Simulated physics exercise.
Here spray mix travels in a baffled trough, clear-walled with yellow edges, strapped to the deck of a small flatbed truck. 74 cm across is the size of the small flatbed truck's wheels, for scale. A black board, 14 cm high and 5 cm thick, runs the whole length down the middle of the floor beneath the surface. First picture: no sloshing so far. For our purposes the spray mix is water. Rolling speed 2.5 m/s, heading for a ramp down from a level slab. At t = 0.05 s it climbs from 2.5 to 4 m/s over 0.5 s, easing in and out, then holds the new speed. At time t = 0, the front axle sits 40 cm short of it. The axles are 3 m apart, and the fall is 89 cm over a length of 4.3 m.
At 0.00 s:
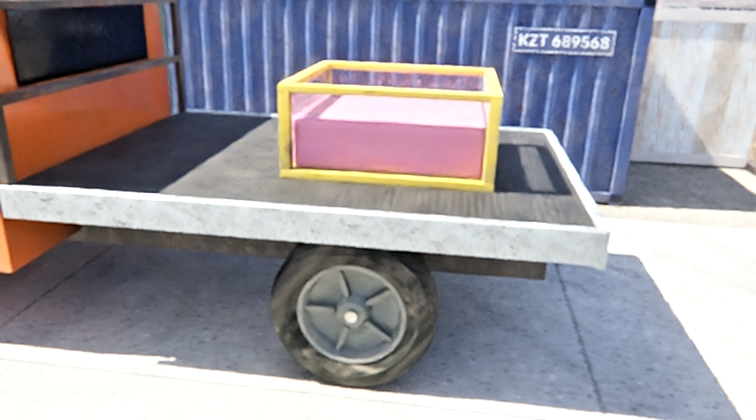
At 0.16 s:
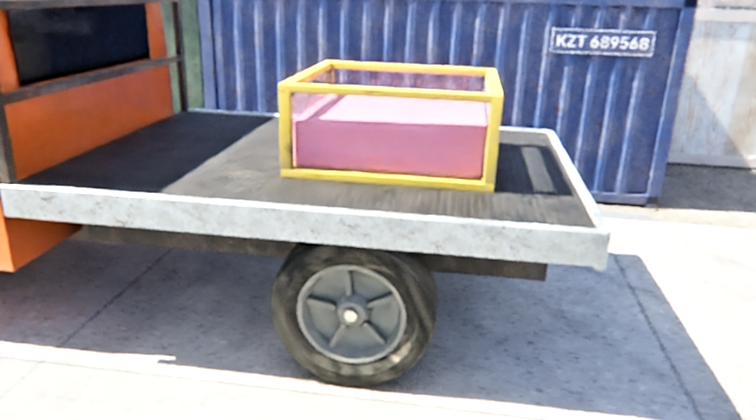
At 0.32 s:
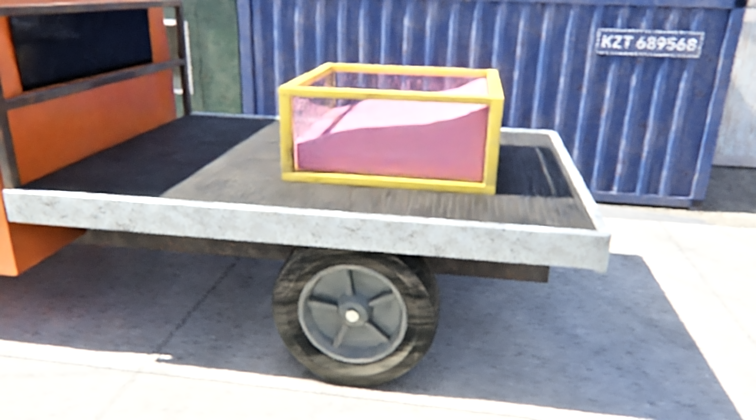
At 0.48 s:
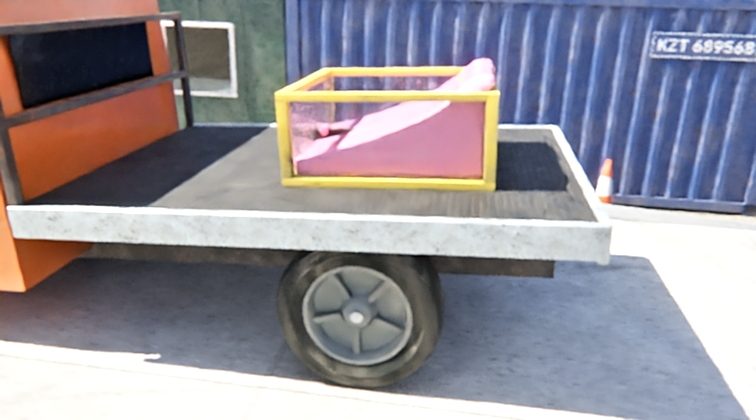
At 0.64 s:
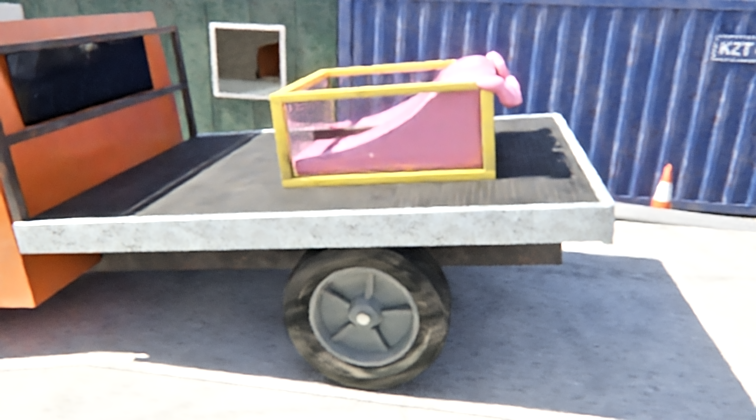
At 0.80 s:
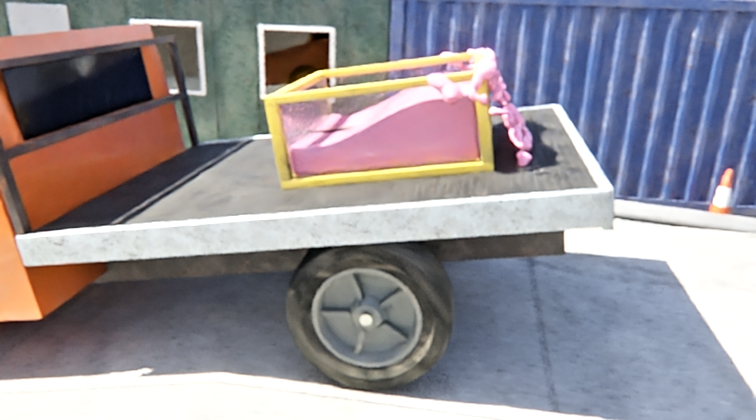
Pink liquid in a yellow-edged clear trough surging up the right end and spilling over as the flatbed carrying it tilts down leftward.
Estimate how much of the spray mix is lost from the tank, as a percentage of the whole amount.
Roughly 22 % of it is lost.
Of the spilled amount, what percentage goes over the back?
I'd put it at about 10 percent of what spills.
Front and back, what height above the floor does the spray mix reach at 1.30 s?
It reads roughly 52 cm up front and 8 cm at the back.
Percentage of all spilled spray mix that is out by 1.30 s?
I'd say somewhere near 10 per cent.
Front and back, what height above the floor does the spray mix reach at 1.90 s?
Some 20 cm in front and some 22 cm behind.
Then, 1.30 s in, the surface is 52 cm up at the front and 7 cm at the back; 3 per cent is out, over the back.
Then, 1.90 s in, the surface is 19 cm up at the front and 22 cm at the back; 22 per cent is out, over the front.
Then, 2.60 s in, the surface is 14 cm up at the front and 17 cm at the back; 22 per cent is out, over the front.
Then, 5.09 s in, 22 per cent is out, over the front, 41 of 185 litres.
